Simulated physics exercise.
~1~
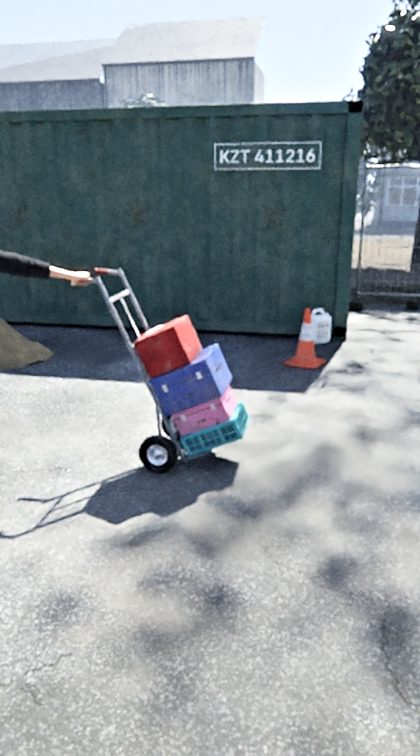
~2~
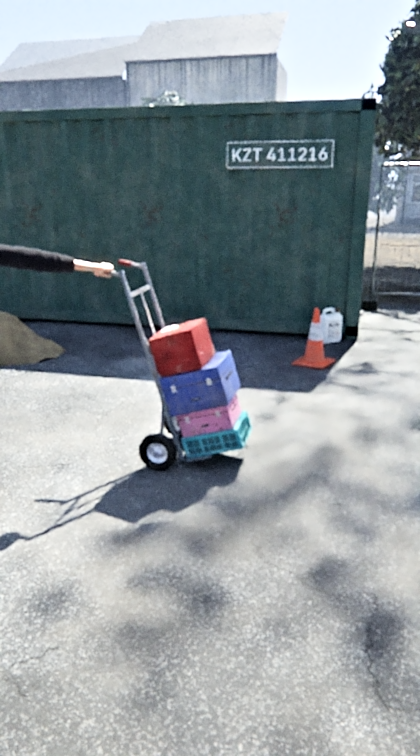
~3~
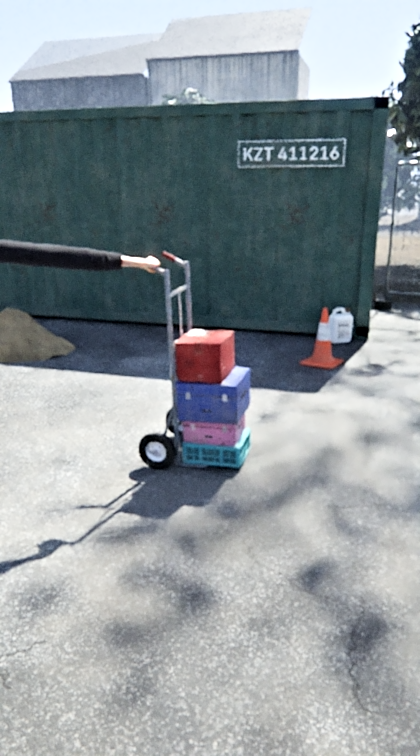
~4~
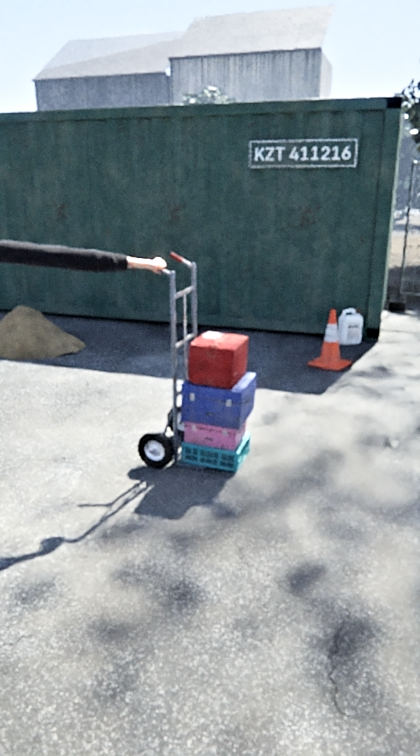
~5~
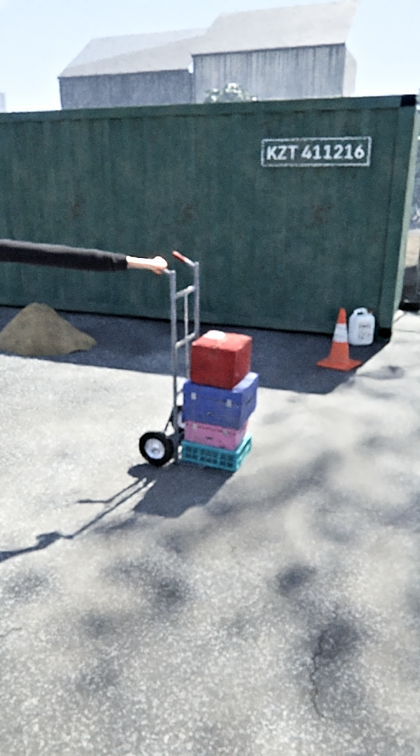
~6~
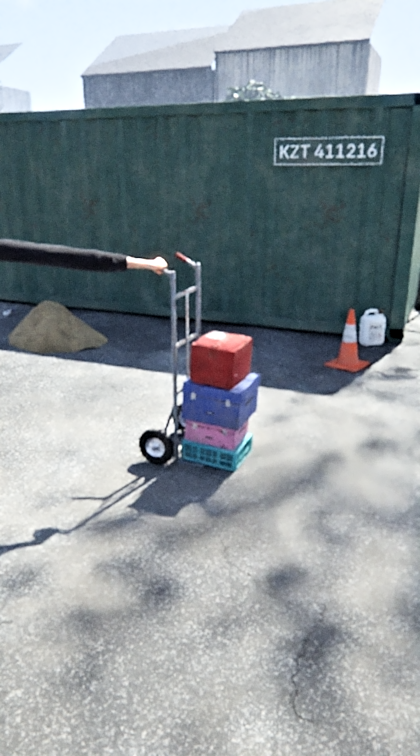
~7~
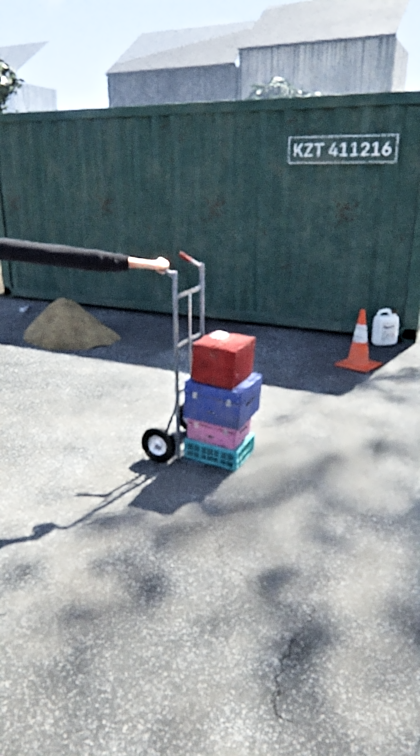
At the start, a hand at the left grips a sack truck tilted back on its wheels, loaded with a turquoise crate, a pink toolbox, a blue toolbox and a red box on top. Behind it stand a green shipping container, an orange cone and a mound of sand. The arm swings the truck forward, and the leaning stack turns with it until the truck comes upright. The load rocks slightly and settles. The view drifts gently sideways while the hand keeps hold, and at the end all four pieces remain neatly stacked on the upright truck.
